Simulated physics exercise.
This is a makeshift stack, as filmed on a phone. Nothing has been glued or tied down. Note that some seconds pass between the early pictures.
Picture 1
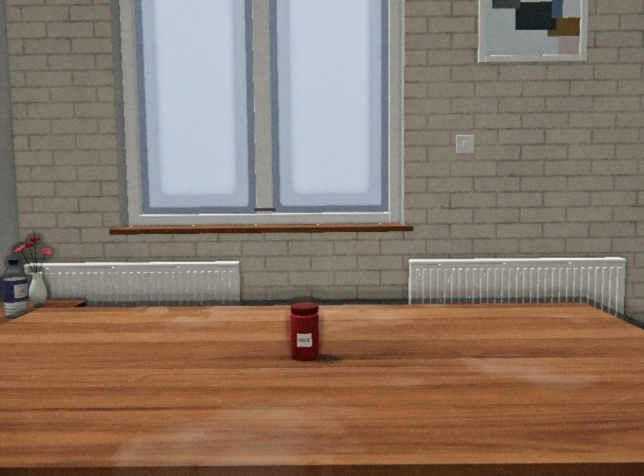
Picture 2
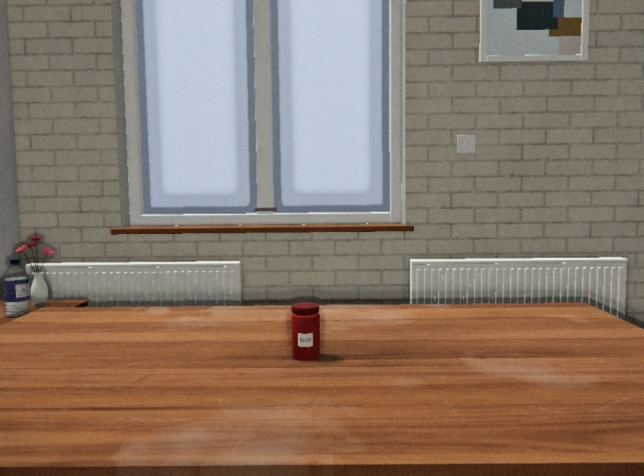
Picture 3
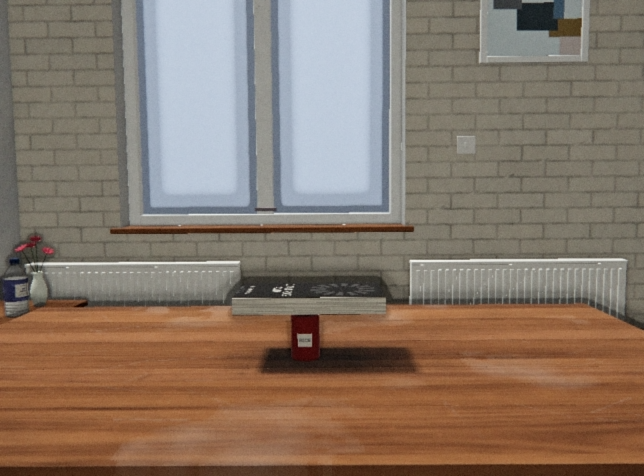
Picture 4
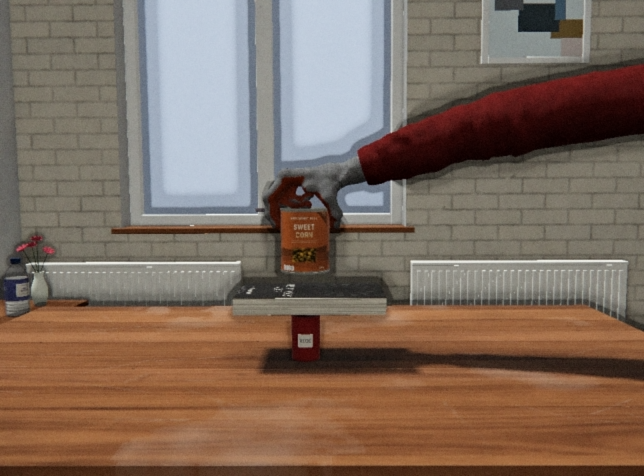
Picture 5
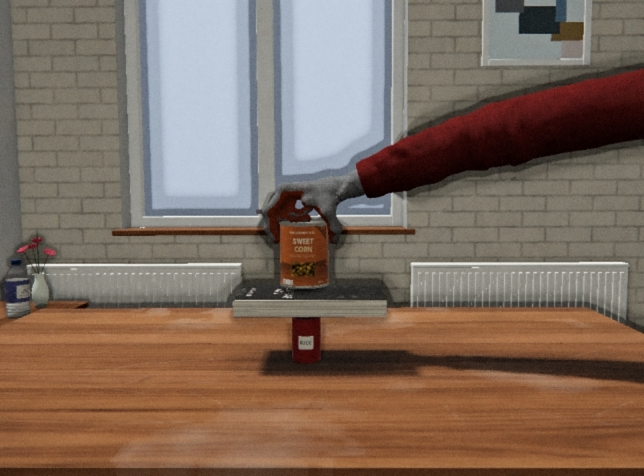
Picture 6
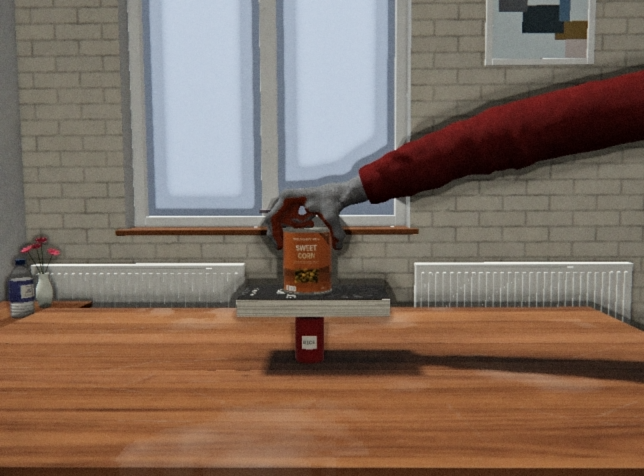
A black book appears flat on top of a small red jar on a wooden table, then a gloved hand in a red sleeve lowers an orange tin from above, setting it on the book and keeping hold of it.
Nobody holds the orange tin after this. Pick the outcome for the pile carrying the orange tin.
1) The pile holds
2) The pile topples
The answer is 1.
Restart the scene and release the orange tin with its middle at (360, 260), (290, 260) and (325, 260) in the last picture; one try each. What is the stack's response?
Try one: Collapse; try two: Stable; try three: Stable.
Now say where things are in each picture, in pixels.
The last thing is not in view yet, in the first picture.
The last thing is not in view yet, in the second picture.
The last thing is not in view yet; black book (310, 297), in the third picture.
Coming down; orange tin (305, 240); black book (311, 298), in the fourth picture.
Coming down; orange tin (304, 254); black book (311, 300), in the fifth picture.
Set down, still held; orange tin (307, 260); black book (314, 300), in the sixth picture.
Then, 0.80 s later than the last frame, all is still.
Then, 1.70 s later than the last frame, orange tin resting near (307, 260).
When it is over, all 3 as before. End places, in pixels of the last picture, orange tin near (307, 260). The stack stays up.
